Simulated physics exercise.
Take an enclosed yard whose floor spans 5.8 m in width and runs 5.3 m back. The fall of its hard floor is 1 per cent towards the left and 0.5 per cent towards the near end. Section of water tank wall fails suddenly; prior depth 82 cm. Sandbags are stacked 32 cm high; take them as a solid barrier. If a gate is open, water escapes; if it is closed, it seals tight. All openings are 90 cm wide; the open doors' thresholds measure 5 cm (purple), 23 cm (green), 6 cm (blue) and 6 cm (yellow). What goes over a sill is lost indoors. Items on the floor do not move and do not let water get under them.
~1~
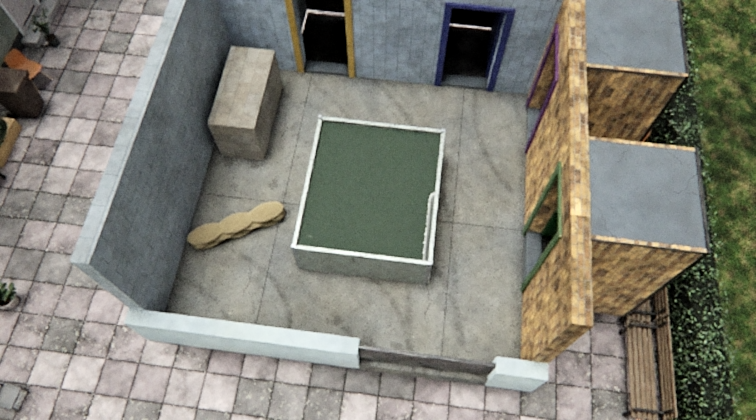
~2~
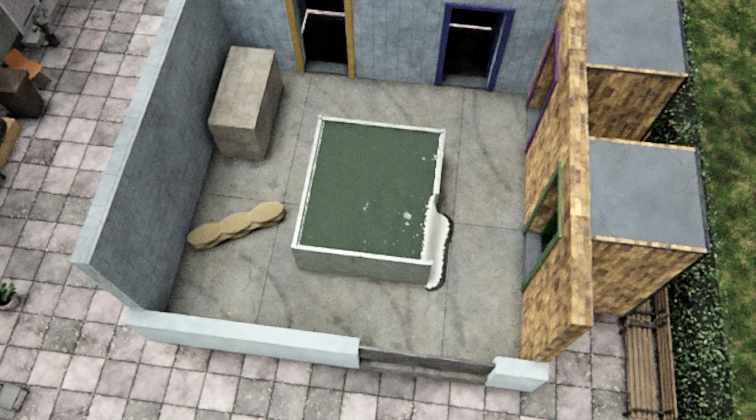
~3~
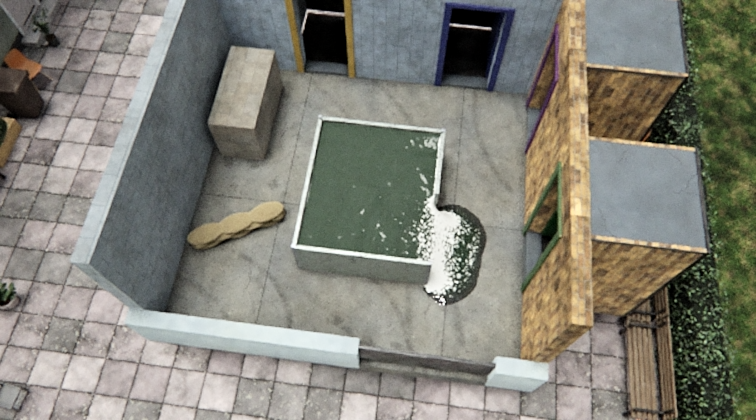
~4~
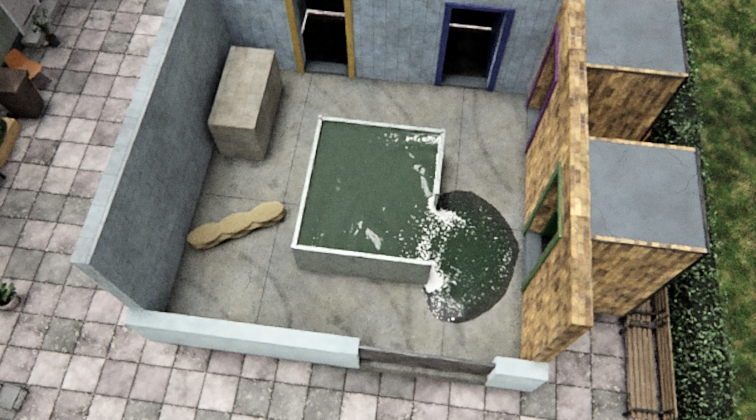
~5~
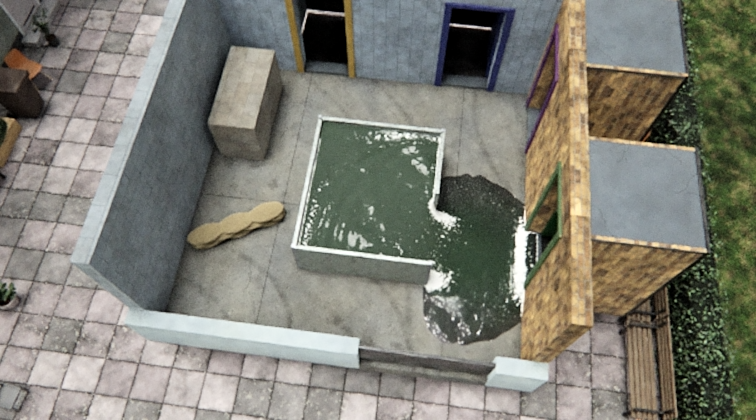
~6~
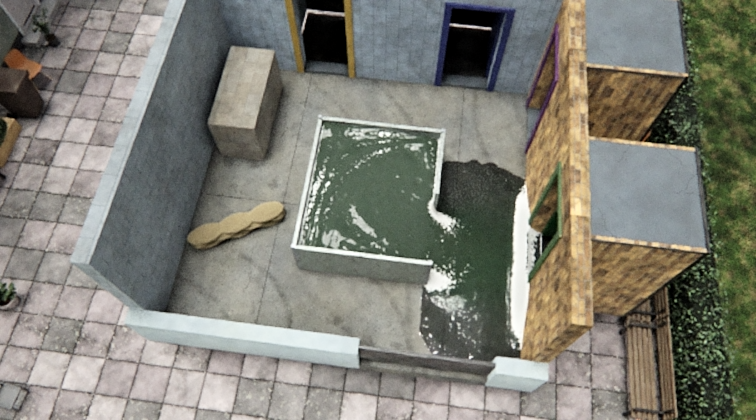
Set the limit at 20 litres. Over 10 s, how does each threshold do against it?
As I see it, purple door: Limit crossed; green door: Limit crossed; blue door: Limit crossed; yellow door: Limit crossed.
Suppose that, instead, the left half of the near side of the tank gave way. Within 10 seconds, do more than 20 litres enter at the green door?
In that case, green door: Less than that.
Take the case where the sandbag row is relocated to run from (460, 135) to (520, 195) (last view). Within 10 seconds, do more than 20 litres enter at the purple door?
So purple stays inside.
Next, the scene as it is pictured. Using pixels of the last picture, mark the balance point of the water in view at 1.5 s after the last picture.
The water's centre sits at about (409, 232).
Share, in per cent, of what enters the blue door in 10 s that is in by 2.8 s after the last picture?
Some 25 in a hundred.
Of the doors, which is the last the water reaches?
Answer: The yellow door.
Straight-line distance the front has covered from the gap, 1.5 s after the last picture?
I'd say close to 3.6 m.
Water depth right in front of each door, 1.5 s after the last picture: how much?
Depths: Purple door 6 cm, green door 45 cm, blue door 12 cm, yellow door 0 cm.
Then, 0.7 s after the last picture water covers 20 % of the floor and is deepest (67 cm) near (511, 357); purple door 7 cm at the sill, 0 L in, green door 52 cm at the sill, 109 L in, blue door not reached, yellow door not reached.
Then, 1.5 s after the last picture water covers 45 % of the floor and is deepest (48 cm) near (511, 369); purple door 6 cm at the sill, 0 L in, green door 45 cm at the sill, 264 L in, blue door 12 cm at the sill, 2 L in, yellow door not reached.
Then, 2.8 s after the last picture water covers 70 % of the floor and is deepest (33 cm) near (511, 369); purple door 6 cm at the sill, 3 L in, green door 32 cm at the sill, 369 L in, blue door 15 cm at the sill, 59 L in, yellow door 4 cm at the sill, 0 L in.
Then, 5.3 s after the last picture water covers 95 % of the floor and is deepest (28 cm) near (175, 281); purple door 8 cm at the sill, 23 L in, green door 20 cm at the sill, 399 L in, blue door 14 cm at the sill, 148 L in, yellow door 4 cm at the sill, 0 L in.
Then, 9.3 s after the last picture water covers 95 % of the floor and is deepest (23 cm) near (218, 136); purple door 7 cm at the sill, 47 L in, green door 11 cm at the sill, 399 L in, blue door 8 cm at the sill, 216 L in, yellow door 14 cm at the sill, 48 L in.
